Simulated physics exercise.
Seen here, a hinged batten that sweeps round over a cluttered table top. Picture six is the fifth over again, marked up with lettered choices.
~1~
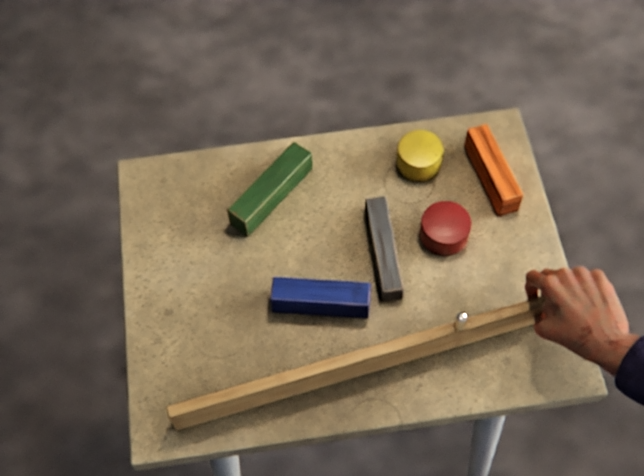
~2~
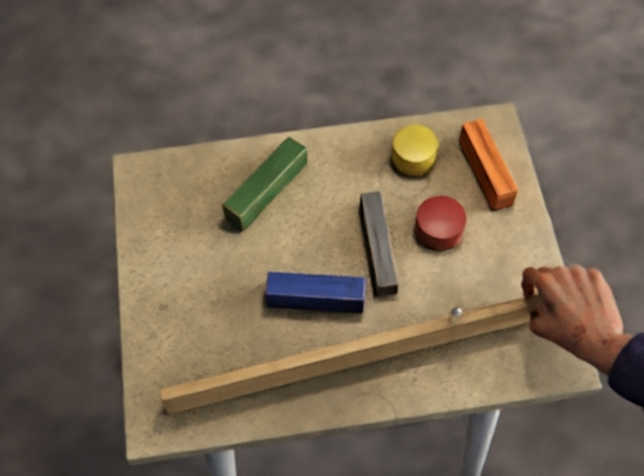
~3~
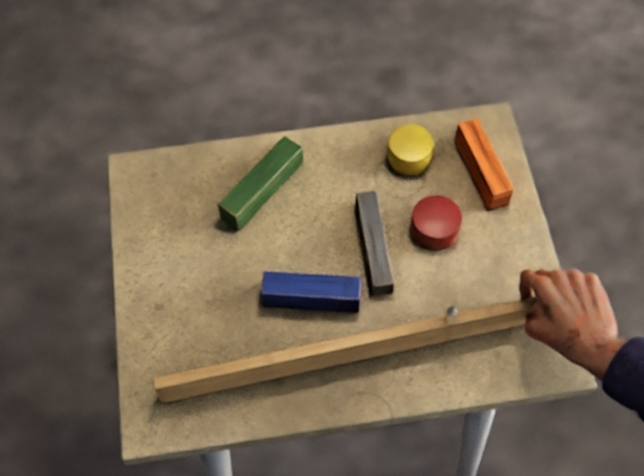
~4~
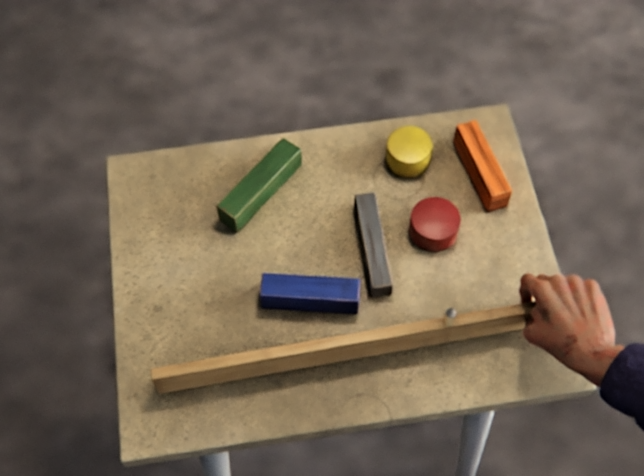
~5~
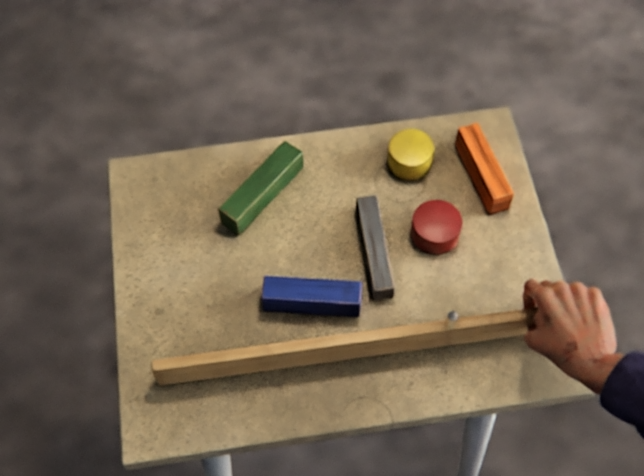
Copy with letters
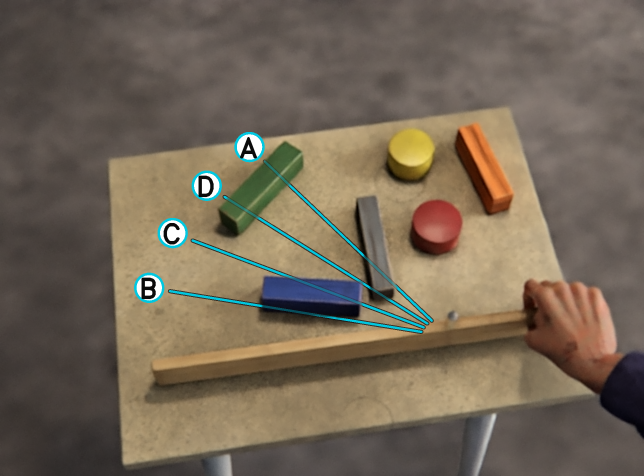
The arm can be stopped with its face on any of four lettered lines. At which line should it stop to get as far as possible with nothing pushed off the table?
Nothing falls up to A.
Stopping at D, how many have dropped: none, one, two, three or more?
By then, none.
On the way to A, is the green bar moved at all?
By then, yes.
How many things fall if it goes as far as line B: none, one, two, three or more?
In all, none.
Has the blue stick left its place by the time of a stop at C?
Yes.
On the copy, A at (344, 237); B at (294, 312); C at (305, 283); D at (322, 258).
On A. First, arm (300, 294); blue stick (314, 291); orange stick (484, 168).
Then, arm (322, 250); green bar (271, 173); grey stick (384, 244).
Finally, arm (345, 225); green bar (313, 134); blue stick (363, 231); nothing has fallen.
By contrast, B is safe but short; C is safe but short; D is safe but short.
